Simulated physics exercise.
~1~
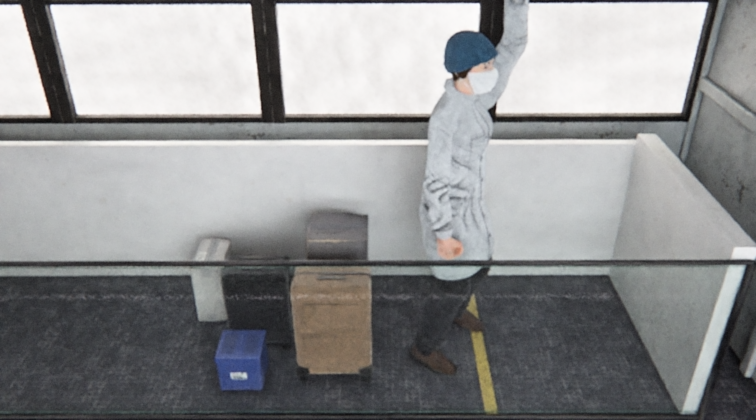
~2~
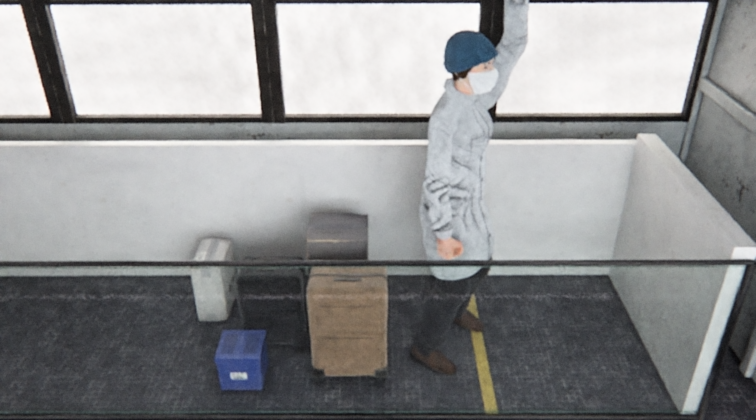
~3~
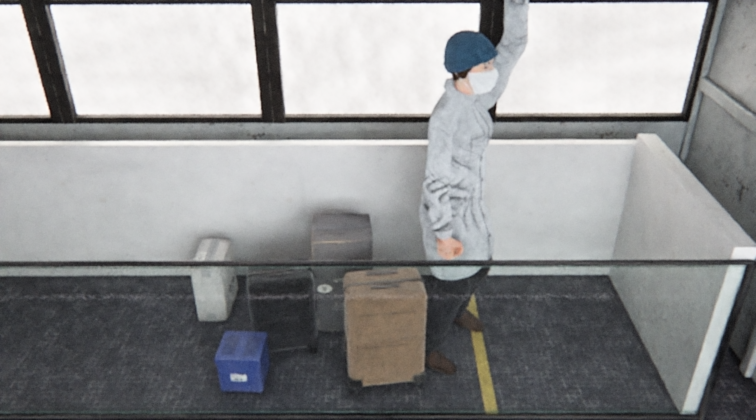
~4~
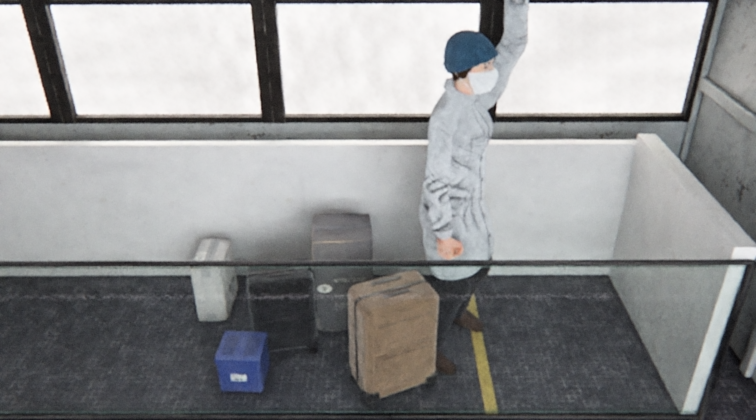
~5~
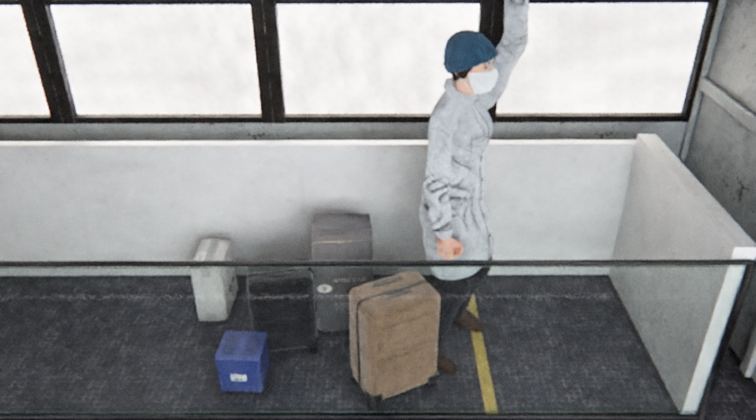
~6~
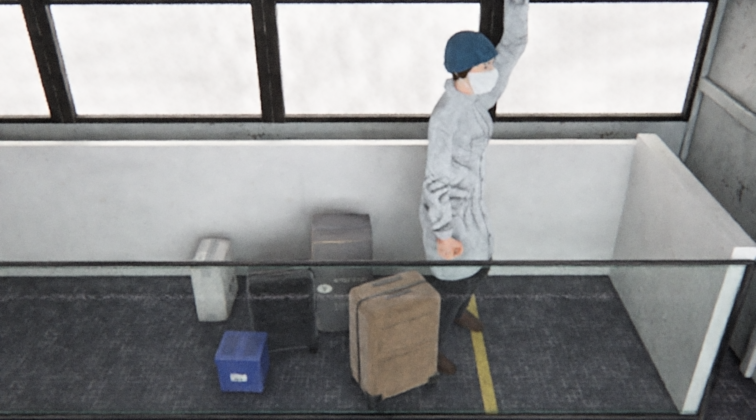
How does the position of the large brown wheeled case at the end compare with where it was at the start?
It starts among the other luggage, to the left of the passenger, and ends farther right and slightly nearer the viewer, beside the passenger's feet and just short of the yellow line.
